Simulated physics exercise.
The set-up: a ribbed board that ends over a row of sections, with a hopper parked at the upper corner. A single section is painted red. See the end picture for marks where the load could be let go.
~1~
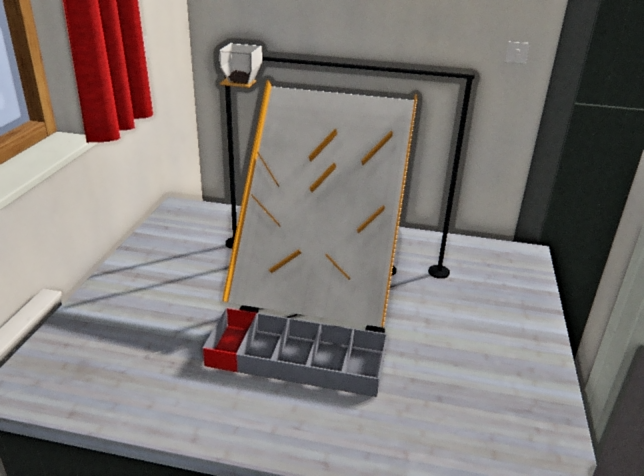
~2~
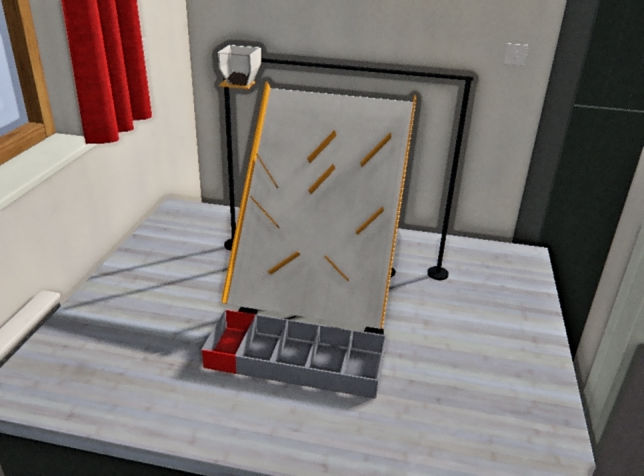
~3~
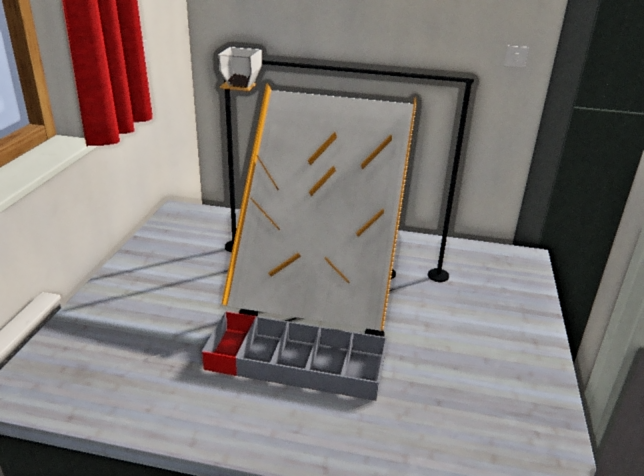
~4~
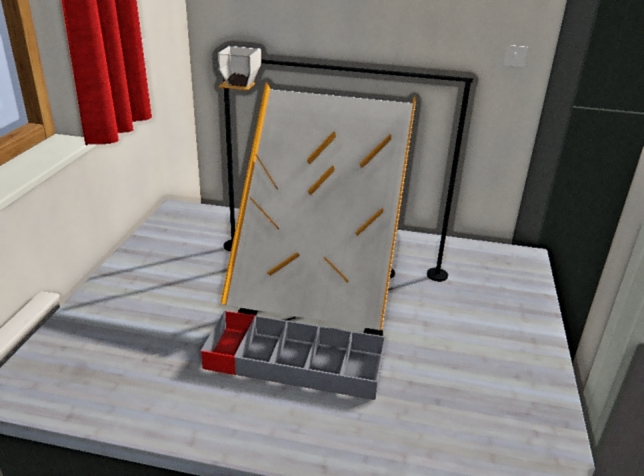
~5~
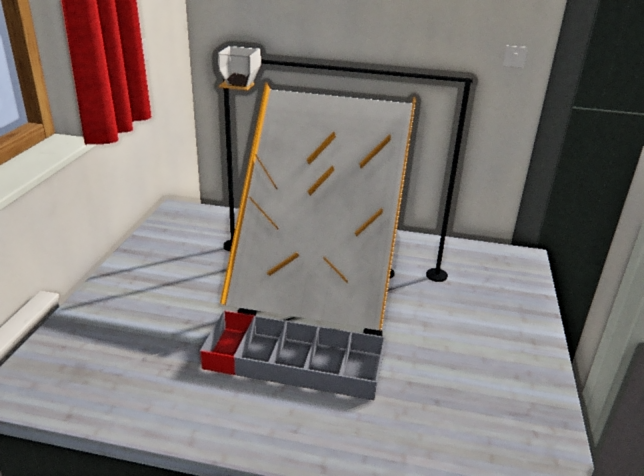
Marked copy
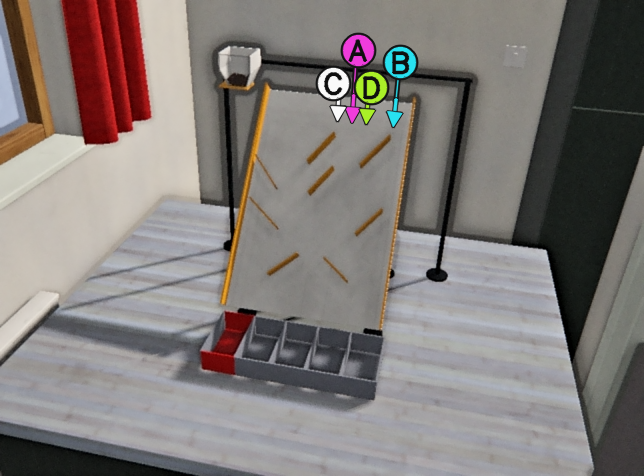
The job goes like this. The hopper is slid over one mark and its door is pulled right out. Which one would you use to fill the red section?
C.
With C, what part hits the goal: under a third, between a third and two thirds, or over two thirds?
It is between a third and two thirds.
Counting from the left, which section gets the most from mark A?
It is the fifth one.
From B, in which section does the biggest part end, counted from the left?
The fifth from the left.
On the marked copy, mark A meets the board at (352, 117); mark B meets the board at (393, 121); mark C meets the board at (337, 115); mark D meets the board at (366, 118).
With A, close to a quarter in the red section, the bulk in other sections.
With B, a small share in the red section, the bulk in other sections, a small share outside the box.
With C, close to half in the red section, close to half in other sections.
With D, a small share in the red section, the bulk in other sections, a small share outside the box.
